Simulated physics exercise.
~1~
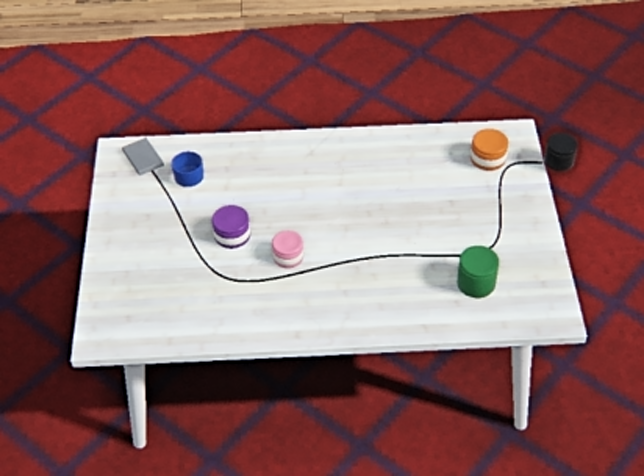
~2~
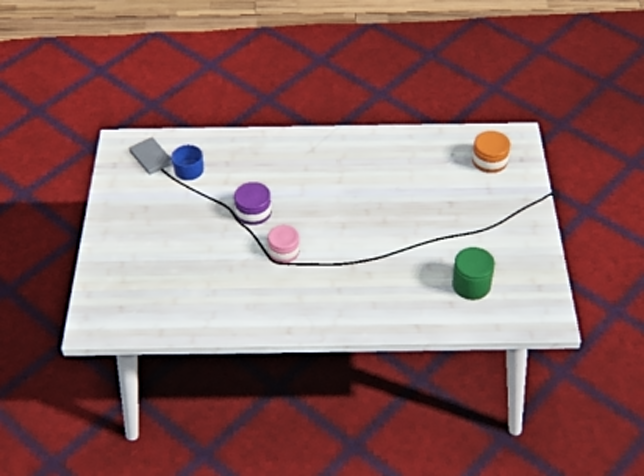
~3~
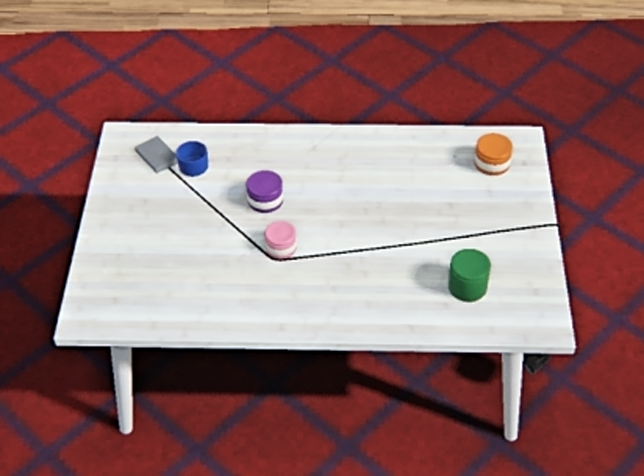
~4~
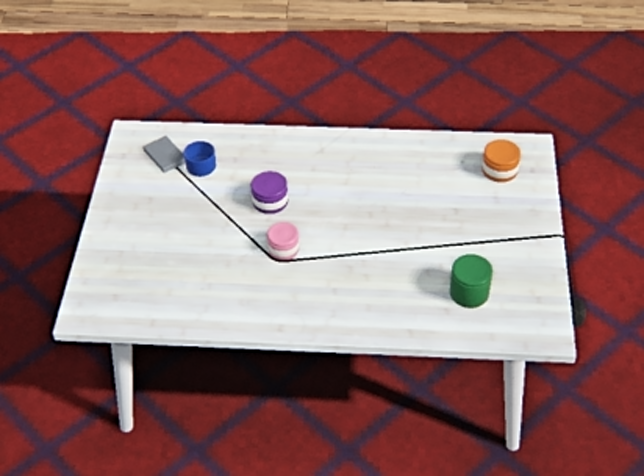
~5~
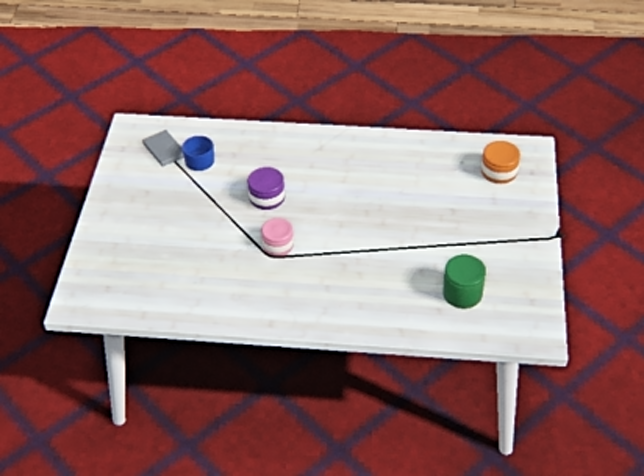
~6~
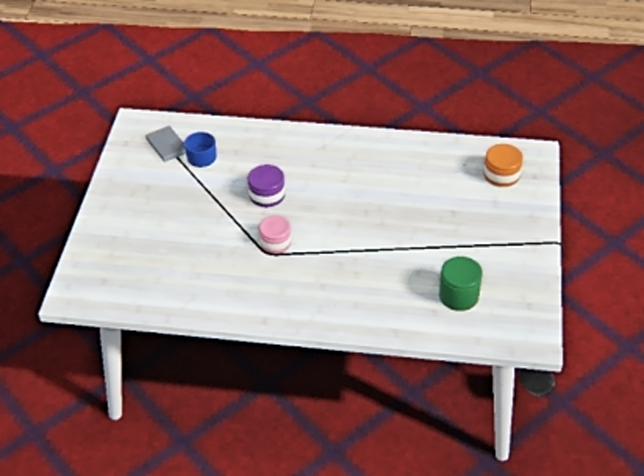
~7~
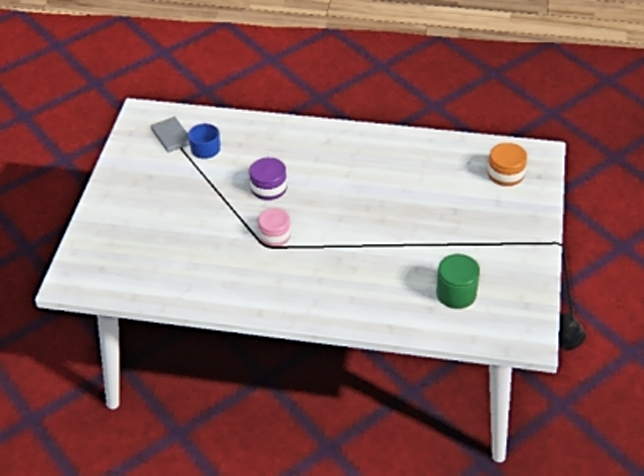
A black speaker dropped off the right side of a white table, pulling its cable taut against a pink tin and nudging the purple tin slightly right and back, then swung below the edge, still hanging from the grey phone's cable at the end.
